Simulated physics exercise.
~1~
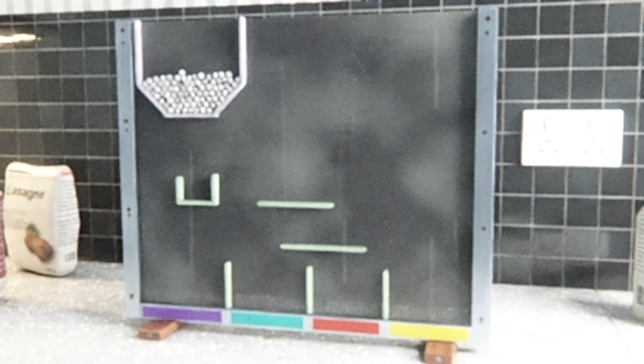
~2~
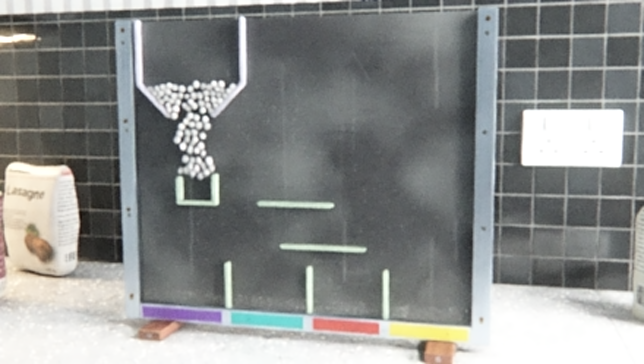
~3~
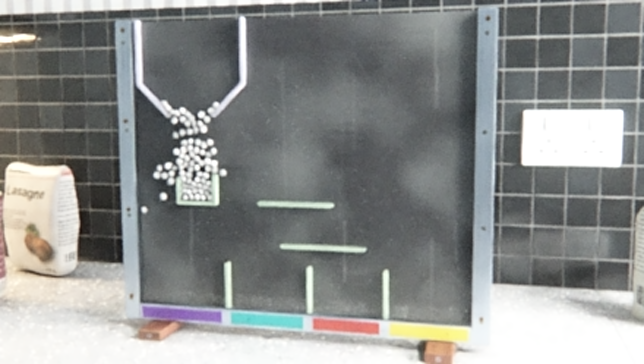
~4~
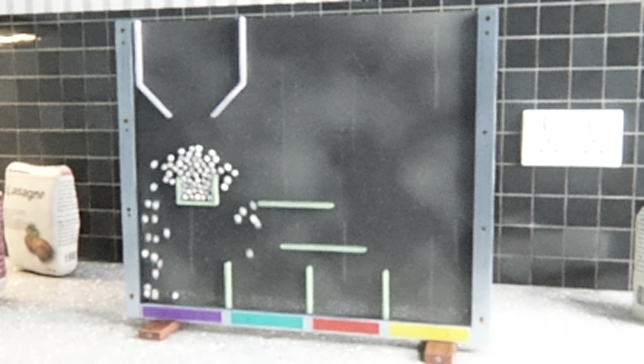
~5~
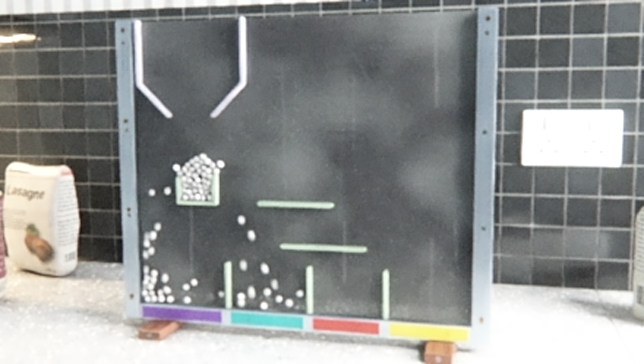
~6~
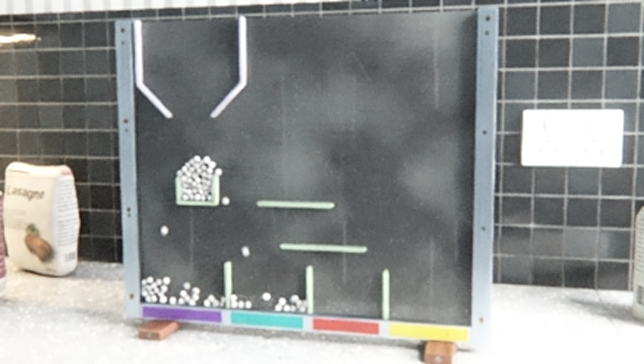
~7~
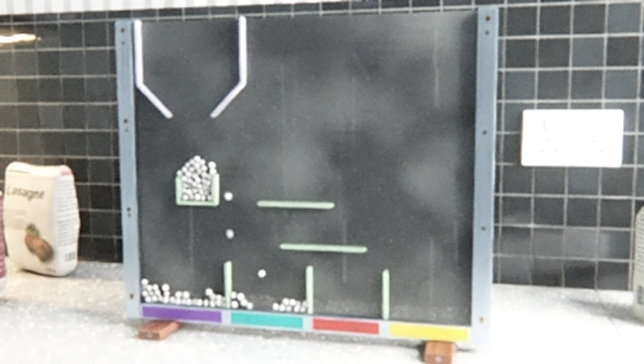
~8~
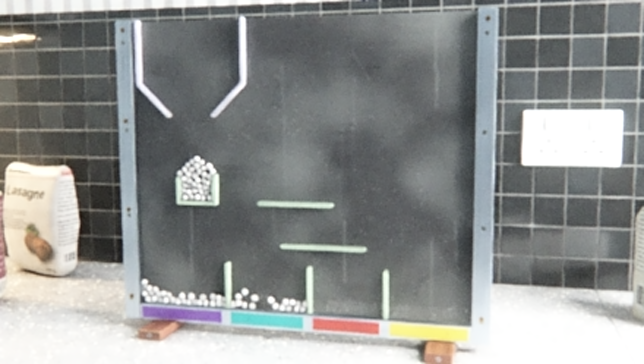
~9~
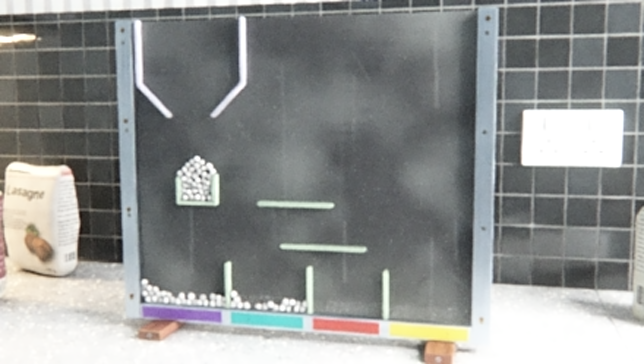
Small pale beads pour from the hopper, heap in a green cup, and spill into the purple and turquoise bins.
